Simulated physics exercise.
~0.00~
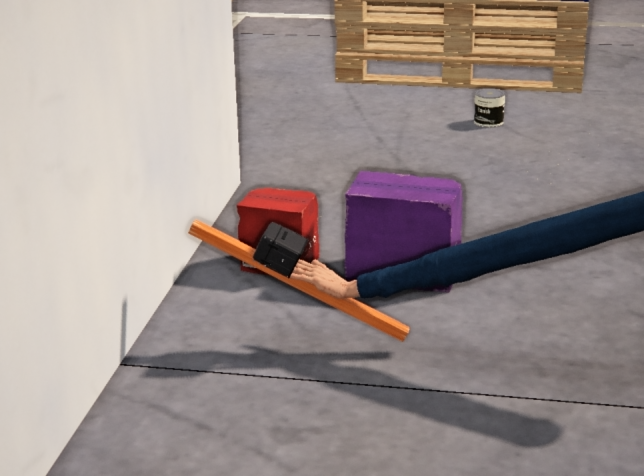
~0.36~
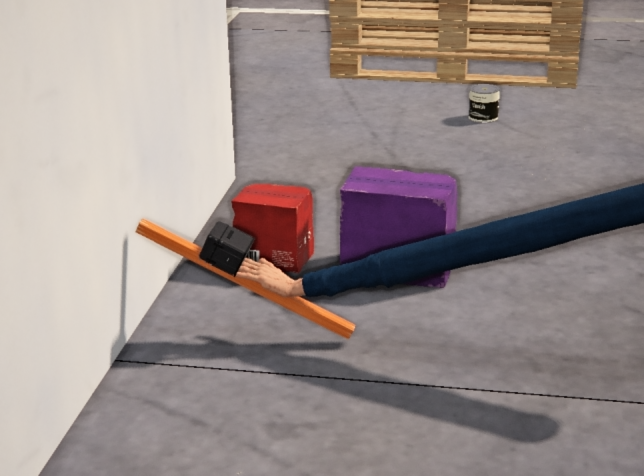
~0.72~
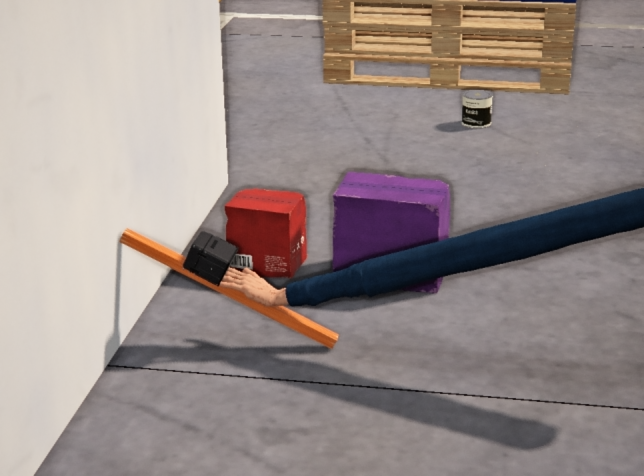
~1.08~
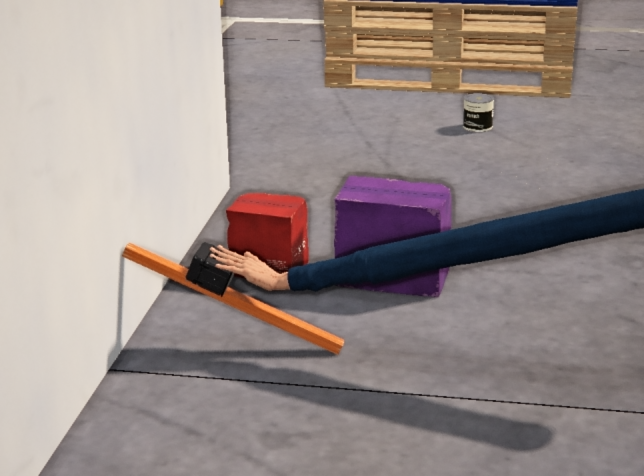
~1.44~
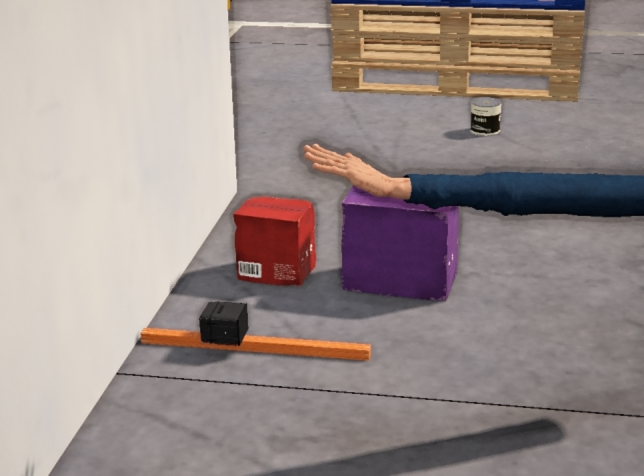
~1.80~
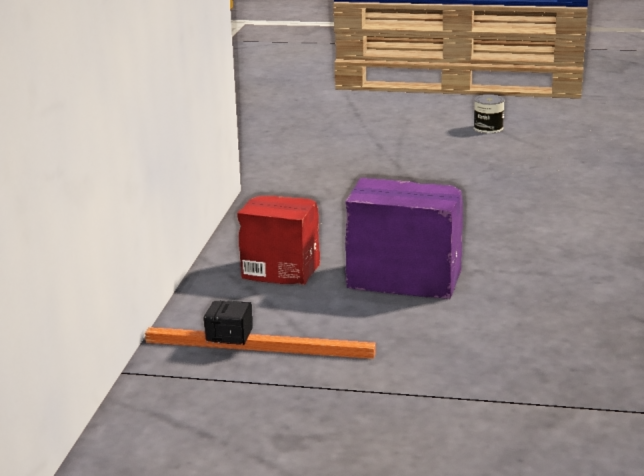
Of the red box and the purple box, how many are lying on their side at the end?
None of them are. The red box and the purple box both still stand upright where they were.
